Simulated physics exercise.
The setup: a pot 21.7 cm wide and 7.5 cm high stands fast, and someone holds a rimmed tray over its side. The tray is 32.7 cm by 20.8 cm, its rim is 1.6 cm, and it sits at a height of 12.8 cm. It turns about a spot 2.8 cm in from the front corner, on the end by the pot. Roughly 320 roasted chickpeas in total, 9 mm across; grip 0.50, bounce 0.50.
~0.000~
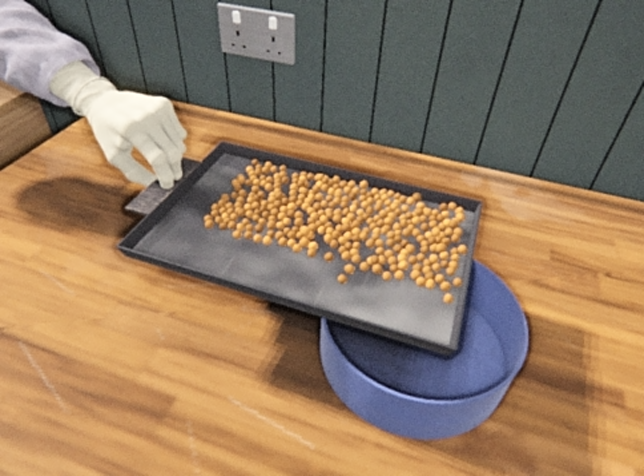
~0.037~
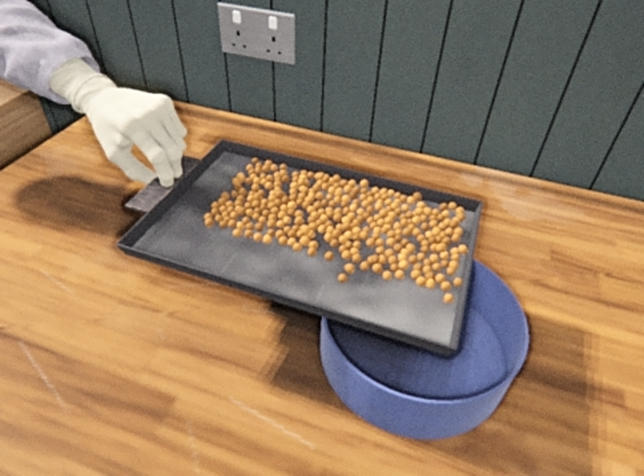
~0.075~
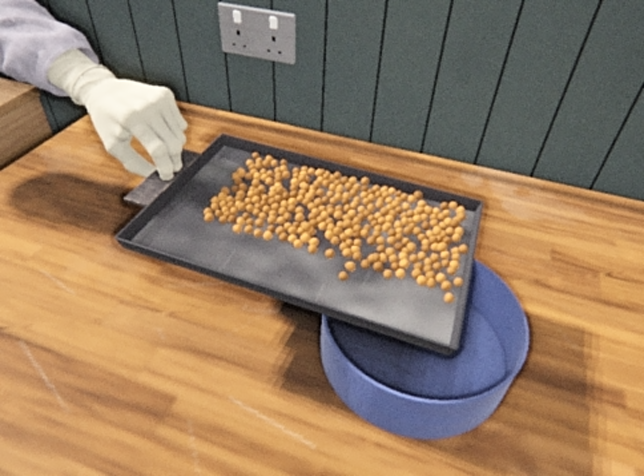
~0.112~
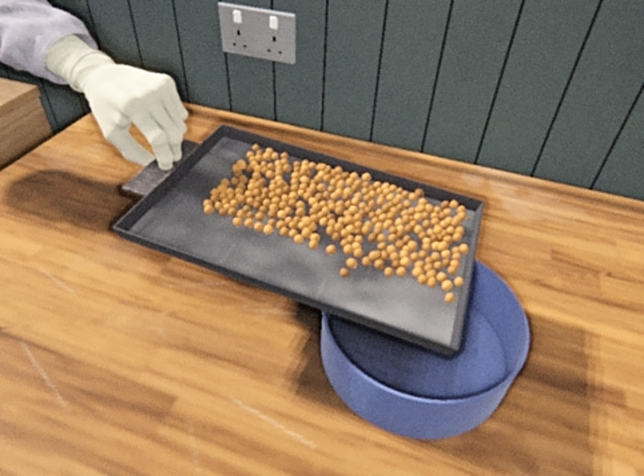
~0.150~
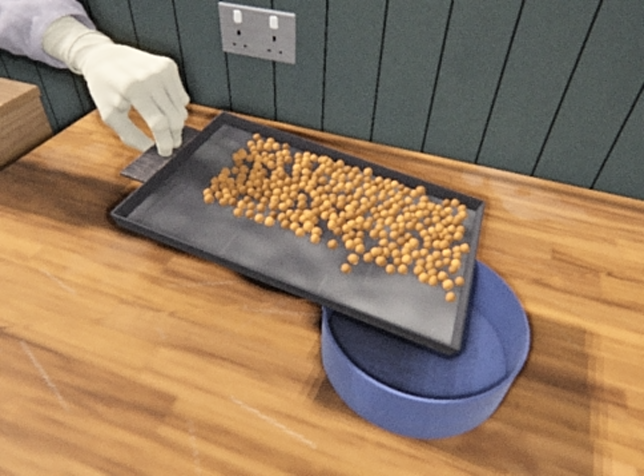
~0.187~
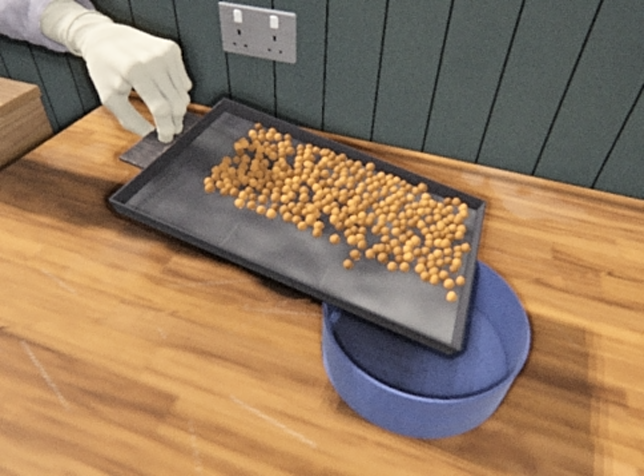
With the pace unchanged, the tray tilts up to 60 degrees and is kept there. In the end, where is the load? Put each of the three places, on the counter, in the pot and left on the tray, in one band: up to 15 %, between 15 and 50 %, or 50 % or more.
Counter: Up to 15 %; pot: Up to 15 %; tray: 50 % or more.
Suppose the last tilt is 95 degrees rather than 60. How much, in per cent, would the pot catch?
I'd say close to 60 percent.
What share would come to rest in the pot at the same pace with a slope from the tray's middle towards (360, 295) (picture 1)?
That comes to around 5 per cent.
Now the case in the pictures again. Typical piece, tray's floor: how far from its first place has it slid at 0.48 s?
Displacement on the tray: About 3 cm.
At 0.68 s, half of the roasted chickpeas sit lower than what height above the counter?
Roughly 18 centimetres, give or take.
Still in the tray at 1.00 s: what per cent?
Load share: Around 85%.
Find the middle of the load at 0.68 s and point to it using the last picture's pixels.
Estimated centre of load: Around (444, 208).
After 0.48 s, tilt 35 degrees; the tray holds 100 %, the pot 0 %.
After 0.68 s, tilt 51 degrees; the tray holds 100 %, the pot 0 %.
After 1.00 s, tilt 60 degrees; the tray holds 85 %, the pot 5 %.
In the end, at 1.8 s, counter 5 %, pot 10 %, tray 85 %.
